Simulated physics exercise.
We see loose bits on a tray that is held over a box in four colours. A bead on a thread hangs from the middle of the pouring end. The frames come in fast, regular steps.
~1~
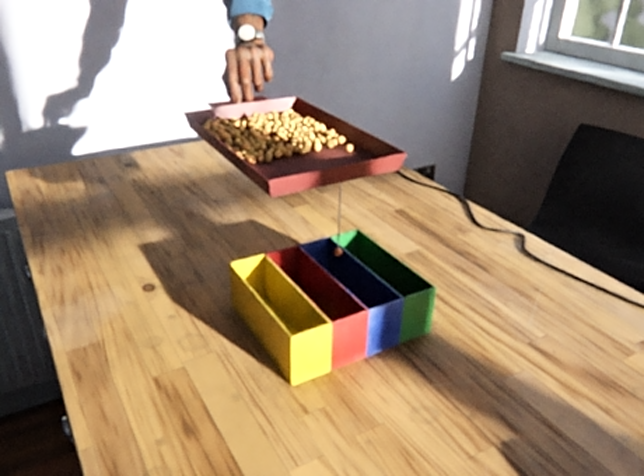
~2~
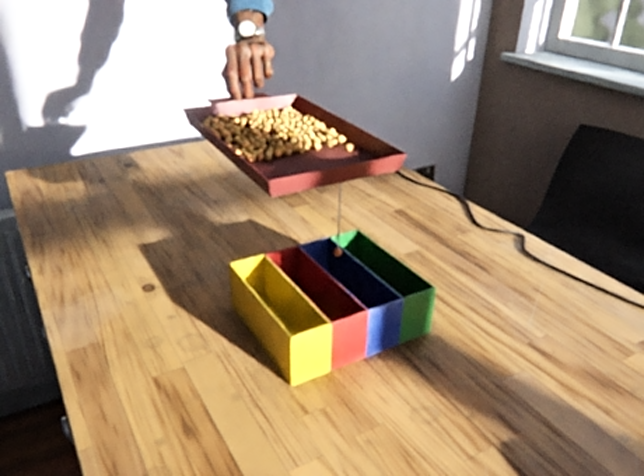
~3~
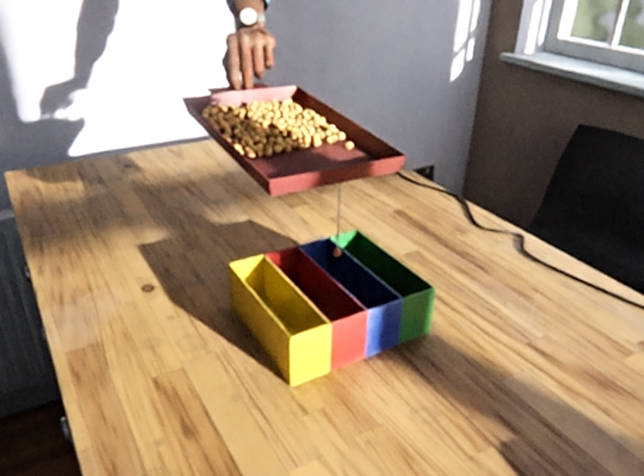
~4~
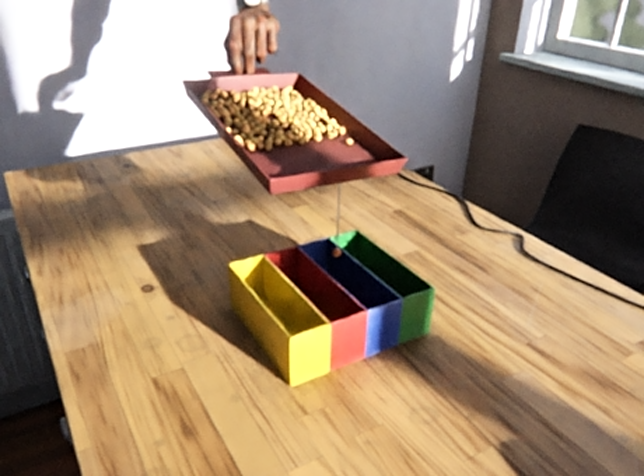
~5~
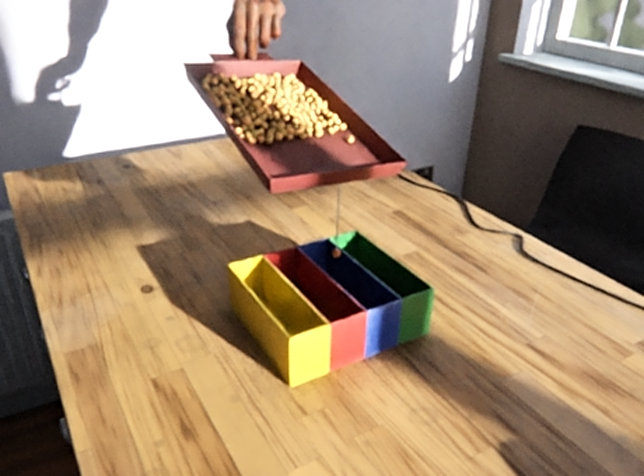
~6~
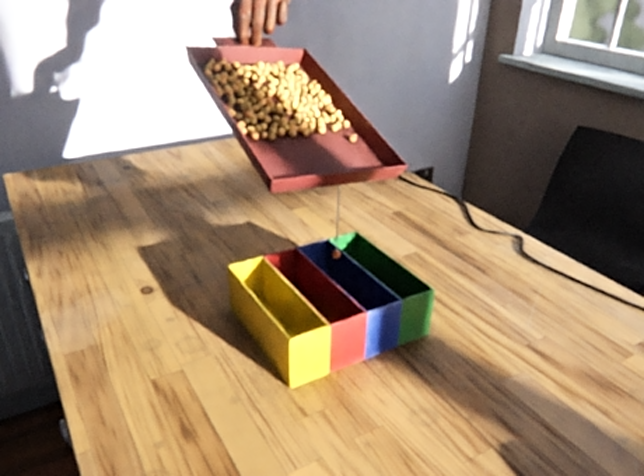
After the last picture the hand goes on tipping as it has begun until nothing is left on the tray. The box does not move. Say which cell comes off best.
Most goes to the green cell.
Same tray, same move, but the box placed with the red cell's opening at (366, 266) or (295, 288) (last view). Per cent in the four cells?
Roughly 90 per cent, and 40 per cent.
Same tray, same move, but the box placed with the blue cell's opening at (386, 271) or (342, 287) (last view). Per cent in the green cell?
Roughly 40 per cent, and 30 per cent.
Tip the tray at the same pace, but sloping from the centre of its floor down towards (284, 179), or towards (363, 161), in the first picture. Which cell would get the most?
The first try: The cell in yellow. The second: That green cell.
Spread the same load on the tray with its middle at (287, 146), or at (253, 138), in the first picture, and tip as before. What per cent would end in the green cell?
About 40 and 40 per cent.
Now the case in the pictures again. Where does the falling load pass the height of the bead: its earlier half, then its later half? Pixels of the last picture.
Early half (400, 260), late half (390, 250).
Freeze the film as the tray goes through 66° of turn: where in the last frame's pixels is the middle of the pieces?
Close to (370, 168).
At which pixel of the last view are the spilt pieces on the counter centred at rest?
Near (445, 305).
Just after the last frame, tray tipped steeply; the larger part on the tray; roughly a quarter falling or outside the box.
A moment on, tray tipped past a quarter turn; roughly a third on the tray; about a tenth in the green cell; about a tenth in the blue cell; just a few in the red cell; roughly half falling or outside the box.
Further on, tray tipped past a quarter turn; roughly a third in the green cell; roughly a quarter in the blue cell; about a tenth in the red cell; roughly half falling or outside the box.
When it is over, tray tipped past a quarter turn; roughly a third in the green cell; roughly a quarter in the blue cell; about a tenth in the red cell; not one in the yellow cell; roughly half outside the box.
